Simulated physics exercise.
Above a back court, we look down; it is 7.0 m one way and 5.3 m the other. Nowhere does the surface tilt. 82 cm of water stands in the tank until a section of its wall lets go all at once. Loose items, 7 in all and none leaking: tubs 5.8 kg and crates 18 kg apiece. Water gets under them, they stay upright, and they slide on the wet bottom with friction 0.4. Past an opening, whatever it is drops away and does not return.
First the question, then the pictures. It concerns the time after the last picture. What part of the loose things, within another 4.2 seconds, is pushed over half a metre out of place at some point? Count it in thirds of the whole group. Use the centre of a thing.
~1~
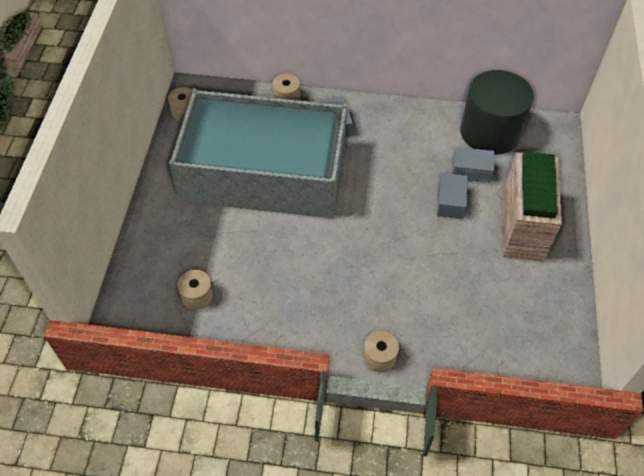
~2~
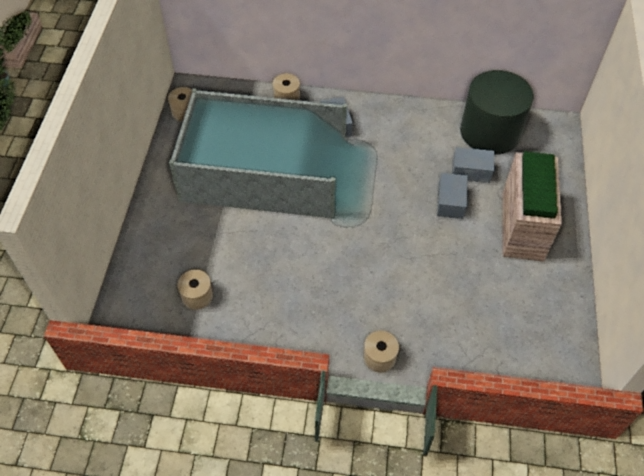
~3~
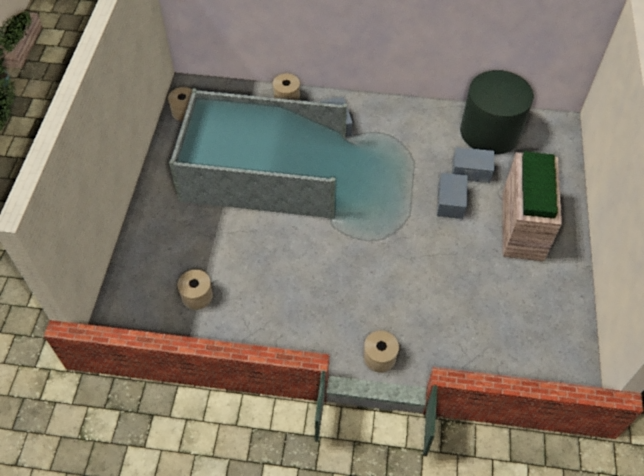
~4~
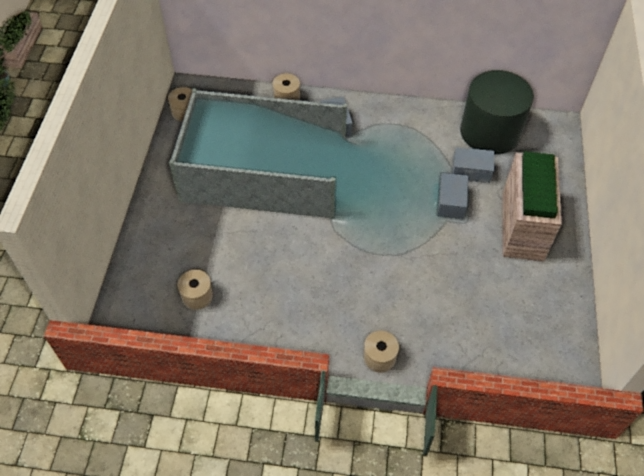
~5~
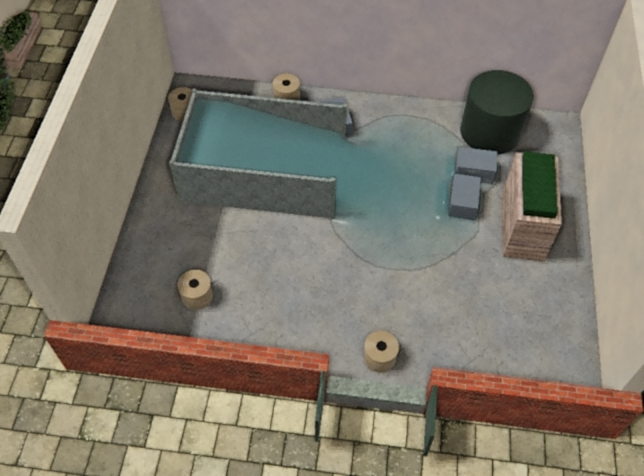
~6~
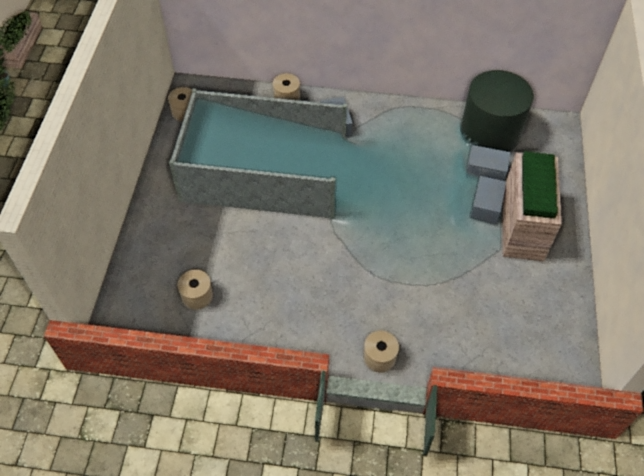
Inside the middle range.
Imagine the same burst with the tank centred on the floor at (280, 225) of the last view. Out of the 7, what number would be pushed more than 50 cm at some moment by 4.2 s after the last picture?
Then 3 of them would.
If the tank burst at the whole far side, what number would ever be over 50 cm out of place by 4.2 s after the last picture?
Result: 7 of them.
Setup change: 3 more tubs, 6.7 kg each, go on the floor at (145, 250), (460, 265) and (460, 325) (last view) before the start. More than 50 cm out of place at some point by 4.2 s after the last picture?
Below, above, above.
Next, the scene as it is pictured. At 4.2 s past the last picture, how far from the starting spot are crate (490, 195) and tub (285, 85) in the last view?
Object 1: 200 cm. Object 2: 140 cm.
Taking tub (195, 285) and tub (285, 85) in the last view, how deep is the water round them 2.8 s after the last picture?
First about 0 cm, second about 4 cm.
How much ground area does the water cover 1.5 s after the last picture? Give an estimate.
Near 20 m2 in all.
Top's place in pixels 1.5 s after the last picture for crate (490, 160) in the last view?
(563, 105), roughly.
Then, 0.4 s after the last picture 2 of 7 are over 50 cm from their spots; 1 afloat.
Then, 1.5 s after the last picture 2 of 7 are over 50 cm from their spots; 2 afloat.
Then, 2.8 s after the last picture 2 of 7 are over 50 cm from their spots; 2 afloat.
Then, 4.2 s after the last picture 4 of 7 are over 50 cm from their spots, and 4 have been at some point; 2 afloat.
